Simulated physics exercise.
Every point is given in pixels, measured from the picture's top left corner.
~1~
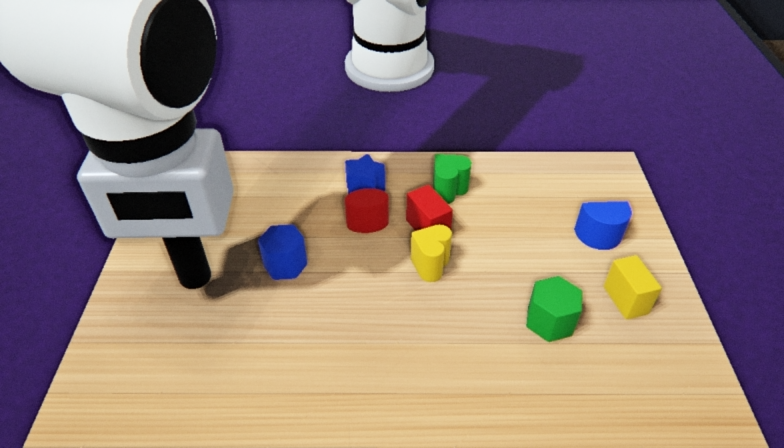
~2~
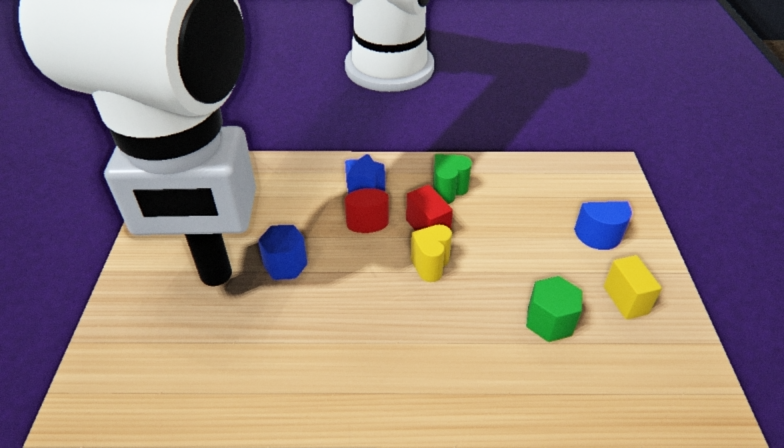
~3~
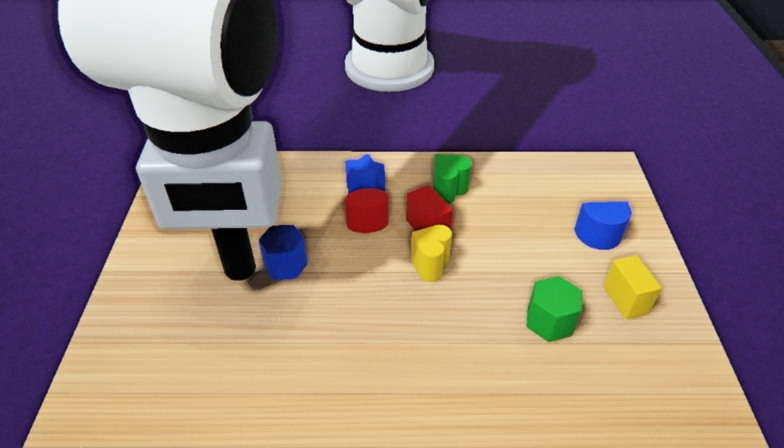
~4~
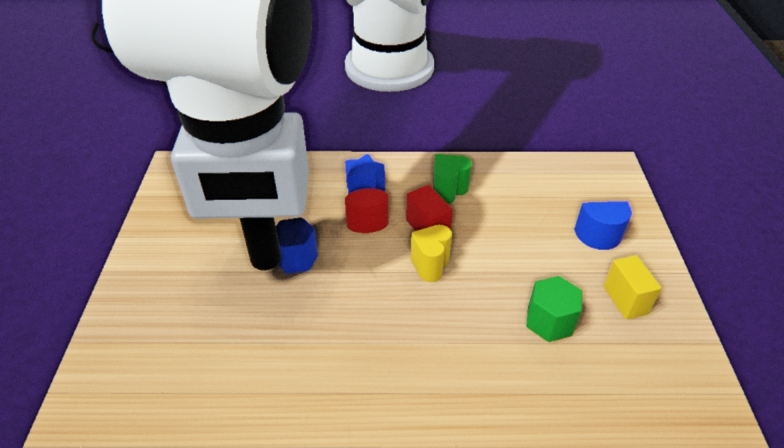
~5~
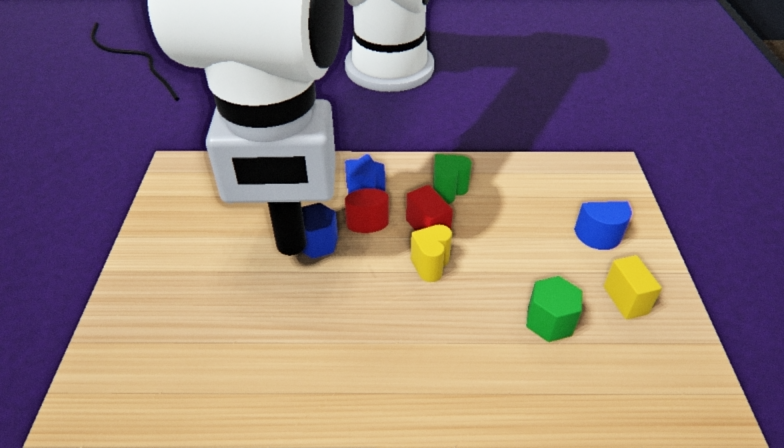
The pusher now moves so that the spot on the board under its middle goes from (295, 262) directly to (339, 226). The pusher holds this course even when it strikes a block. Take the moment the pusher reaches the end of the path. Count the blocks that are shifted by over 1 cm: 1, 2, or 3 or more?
I foresee three or more blocks being moved.
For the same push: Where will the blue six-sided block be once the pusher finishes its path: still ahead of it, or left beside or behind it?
The blue six-sided block is leading.
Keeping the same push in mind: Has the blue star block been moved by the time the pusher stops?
I'd say yes.
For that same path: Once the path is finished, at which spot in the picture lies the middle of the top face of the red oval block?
I expect it at (386, 184).
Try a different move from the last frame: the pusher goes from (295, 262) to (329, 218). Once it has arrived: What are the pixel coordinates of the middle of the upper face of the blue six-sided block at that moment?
I expect it at (347, 174).
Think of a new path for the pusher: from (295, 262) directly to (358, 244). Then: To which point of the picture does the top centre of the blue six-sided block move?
In the picture, that point is around (340, 197).
On the path given first. Halfway along, pusher at (316, 227); blue six-sided block at (334, 197); red oval block at (374, 191), turned 30° clockwise.
At the end, pusher at (337, 209); blue six-sided block at (352, 179), turned 25° anticlockwise; blue star block at (373, 157); red oval block at (386, 184), turned 85° clockwise; red oblong unmoved.
